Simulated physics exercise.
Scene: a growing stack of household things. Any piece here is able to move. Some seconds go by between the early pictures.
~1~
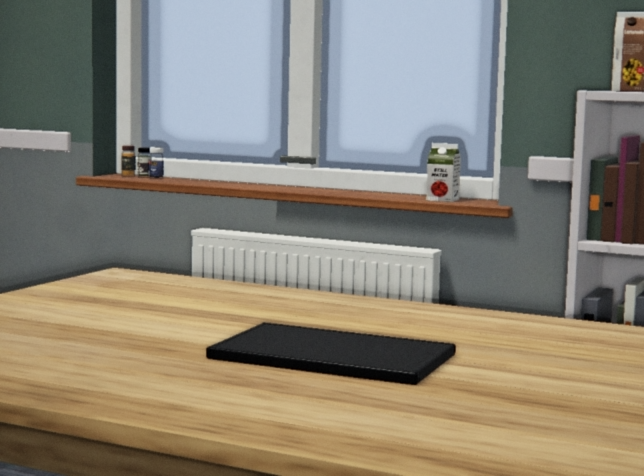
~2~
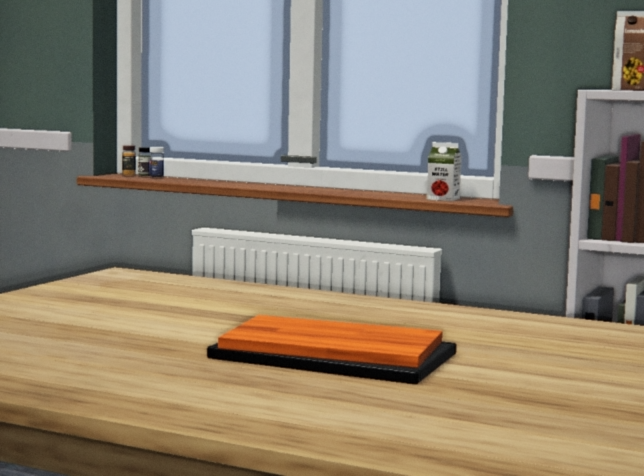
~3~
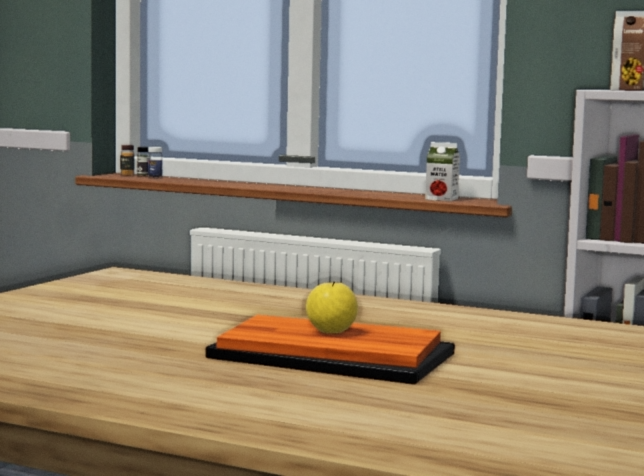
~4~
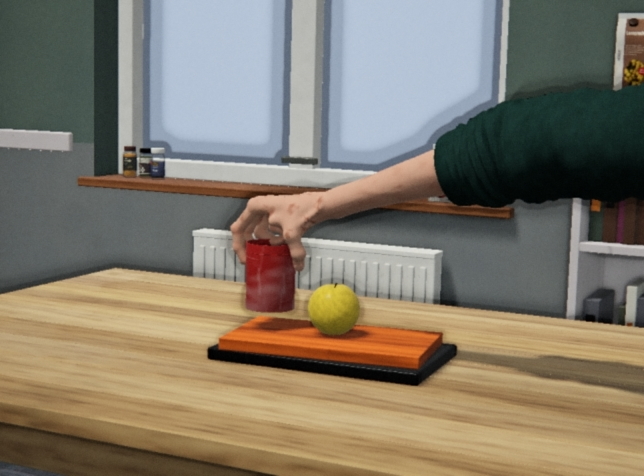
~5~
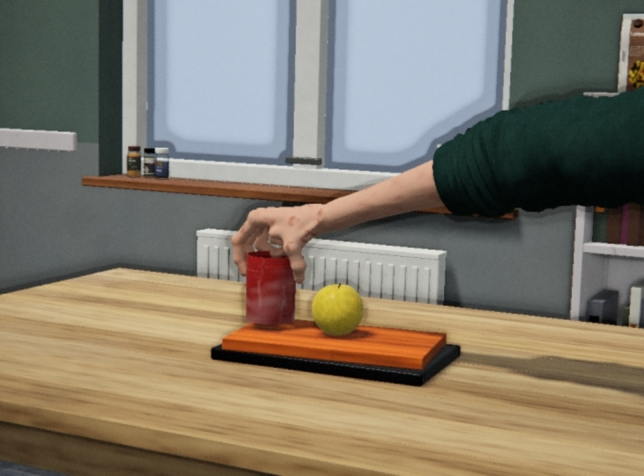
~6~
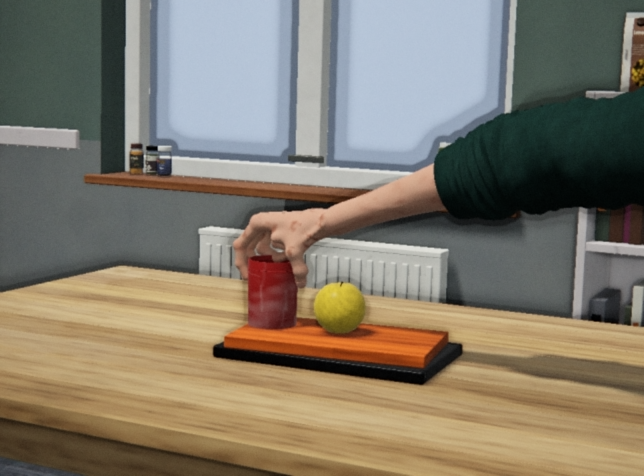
Orange board and yellow apple appearing in turn on a black slab, then a hand lowering a red cup beside the apple.
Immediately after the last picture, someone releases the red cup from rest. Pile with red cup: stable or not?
Steady.
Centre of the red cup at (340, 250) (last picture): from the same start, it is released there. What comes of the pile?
Topples.
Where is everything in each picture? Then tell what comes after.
The last thing is not in view yet, in the first picture.
The last thing is not in view yet, in the second picture.
The last thing is not in view yet; yellow apple (332, 308), in the third picture.
On its way; red cup (270, 275); orange board (333, 341), in the fourth picture.
On its way; red cup (271, 287), in the fifth picture.
In place under the hand; red cup (273, 292); yellow apple (340, 308), in the sixth picture.
Then, 0.30 s after the last picture, nothing has stirred.
Then, 0.70 s after the last picture, red cup resting near (273, 292).
At rest, all 4 in place. Seen from the same camera at the end, red cup near (273, 292). The pile holds.
